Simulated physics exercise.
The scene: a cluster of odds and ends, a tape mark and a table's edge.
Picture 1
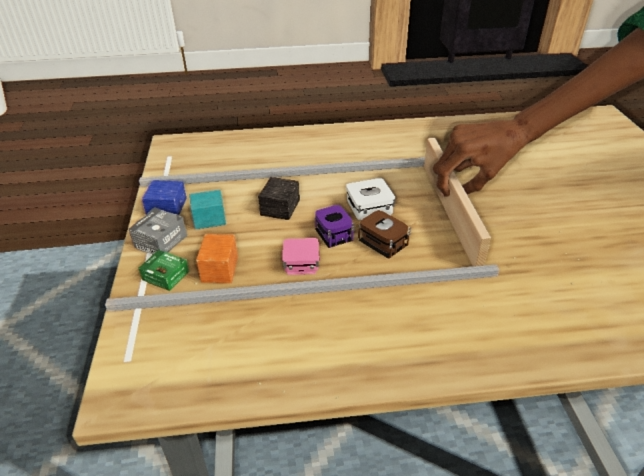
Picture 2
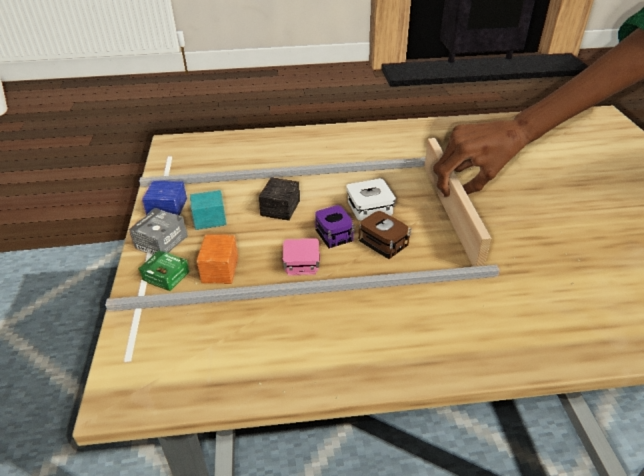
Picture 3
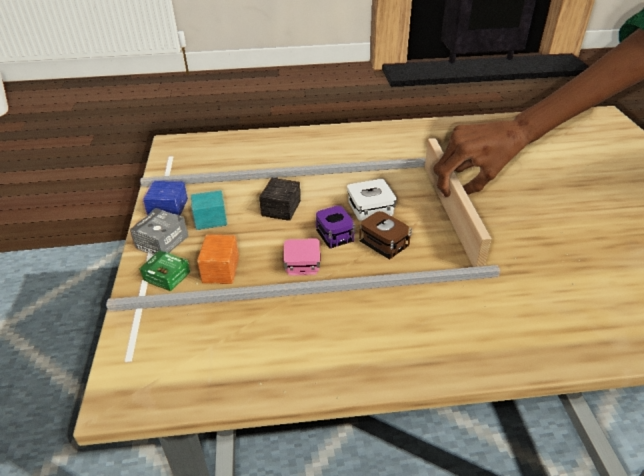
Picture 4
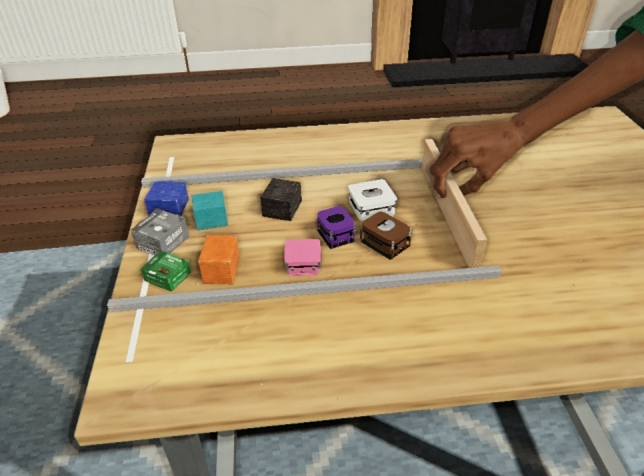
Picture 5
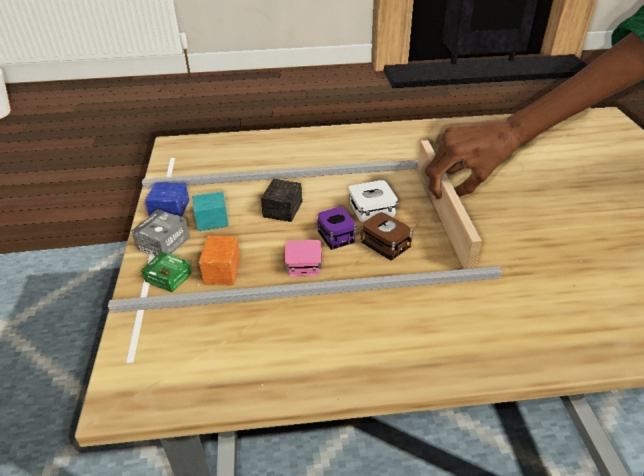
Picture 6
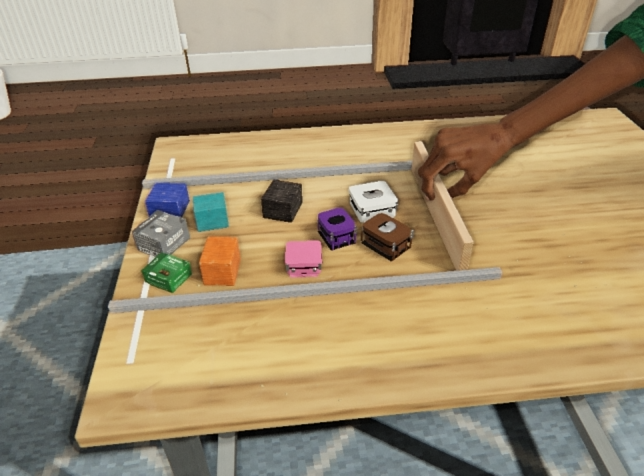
A hand held a wooden board upright on a table between two grey rails, then slid it slightly left toward a group of small coloured blocks and cases, which stayed where they were.
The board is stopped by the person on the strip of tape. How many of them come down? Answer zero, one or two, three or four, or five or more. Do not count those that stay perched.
Five or more.
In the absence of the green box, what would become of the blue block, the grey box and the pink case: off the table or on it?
So: The blue block goes down, the grey box goes down, the pink case does not drop.
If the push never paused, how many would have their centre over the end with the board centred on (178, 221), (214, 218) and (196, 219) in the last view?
The numbers are 5, 1 and 4.
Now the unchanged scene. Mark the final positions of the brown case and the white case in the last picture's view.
The brown case at (134, 251), the white case at (136, 219).
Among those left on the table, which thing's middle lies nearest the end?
It would be the white case.
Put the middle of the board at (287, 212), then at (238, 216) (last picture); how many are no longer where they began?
Note: First position 6; second position 10.
Early on, none off yet; blue block at rest near (168, 201); grey box at rest near (161, 235); green box at rest near (167, 272).
A while later, none off yet; blue block moving near (162, 200); grey box at rest near (159, 236); green box at rest near (167, 272).
Further along, none off yet; blue block leaning a little near (133, 193); grey box travelled about its own width near (117, 244); green box leaning a little near (102, 283).
Finally, the number that fall off is five or more; lost, purple case, black block, orange block, turquoise block, green box, grey box and blue block.
